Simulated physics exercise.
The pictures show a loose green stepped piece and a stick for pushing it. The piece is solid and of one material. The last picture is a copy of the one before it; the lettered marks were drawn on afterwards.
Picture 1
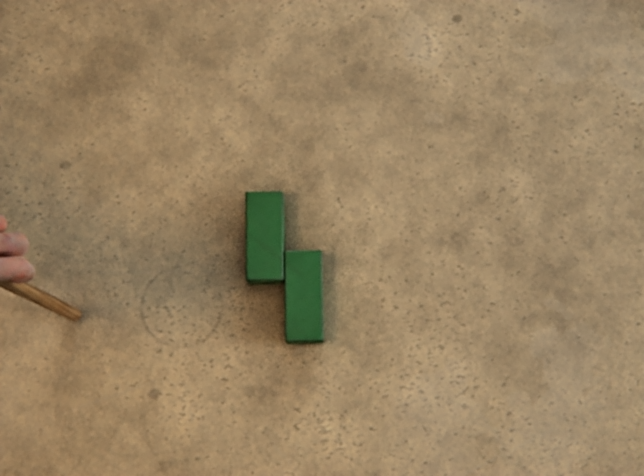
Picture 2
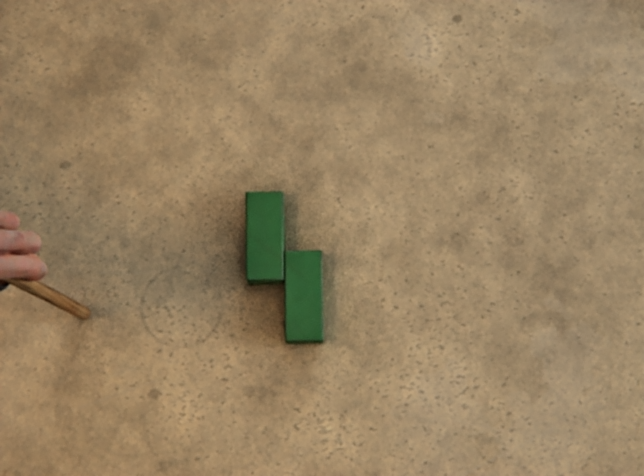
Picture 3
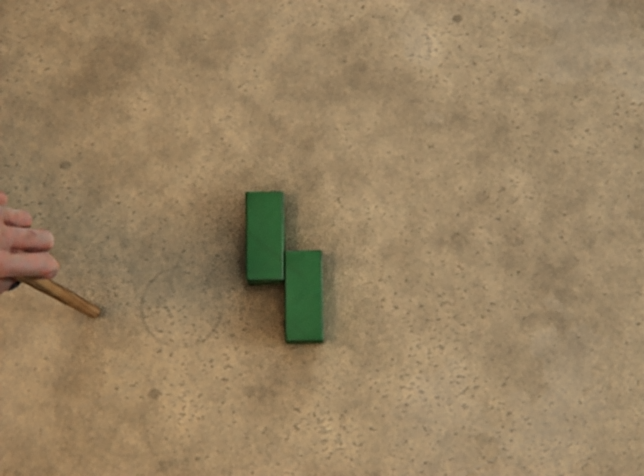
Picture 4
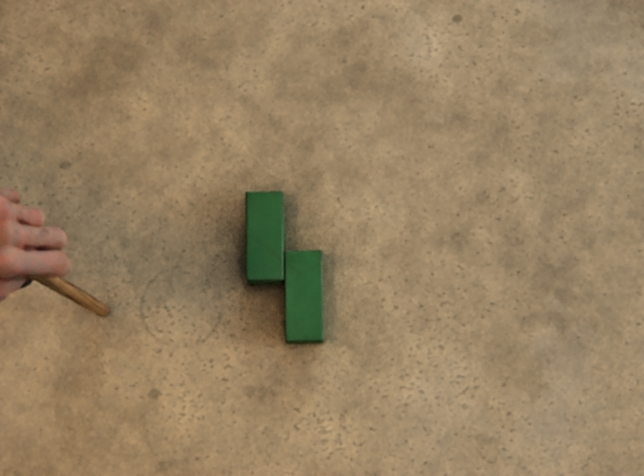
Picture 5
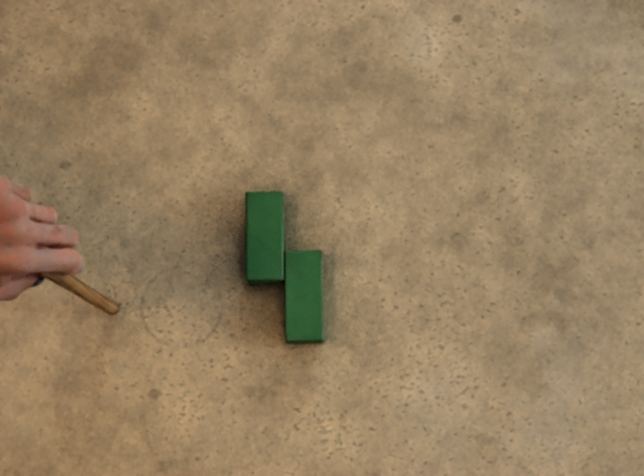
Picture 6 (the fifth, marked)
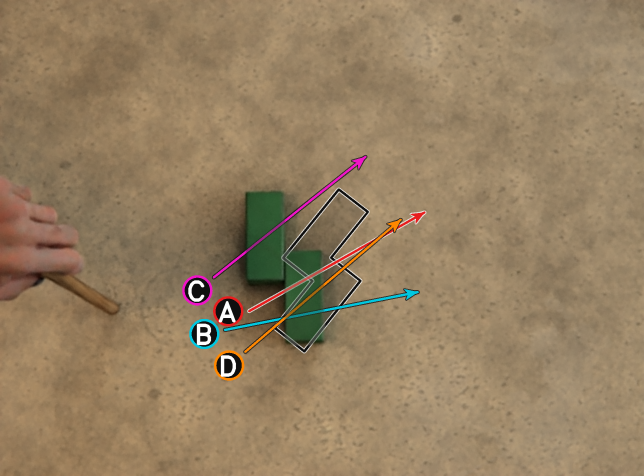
In this clip, a hand holding a wooden stick moves in from the left edge, sliding the stick's tip a short way rightward over a mottled brown surface, while a green stepped piece stays still, untouched.
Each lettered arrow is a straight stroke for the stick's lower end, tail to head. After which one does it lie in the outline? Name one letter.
Only C fits it in.
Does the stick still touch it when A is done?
Yes.
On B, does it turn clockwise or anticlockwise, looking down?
Anticlockwise.
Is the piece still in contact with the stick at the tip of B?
No.
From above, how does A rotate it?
On that stroke, anticlockwise.
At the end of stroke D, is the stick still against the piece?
Yes.
On the marked copy, A from (249, 311) to (425, 212); B from (225, 330) to (418, 292); C from (214, 277) to (365, 157); D from (245, 352) to (401, 220).
With C. Early on, foot of the stick (270, 233), piece (312, 296).
Further on, foot of the stick (324, 190), piece (316, 297).
At the end, foot of the stick (365, 157), piece (316, 298); it fills the outline.
As for the rest, A leaves the piece out of the outline, at (382, 184); B leaves the piece out of the outline, at (360, 248); D leaves the piece out of the outline, at (370, 191).
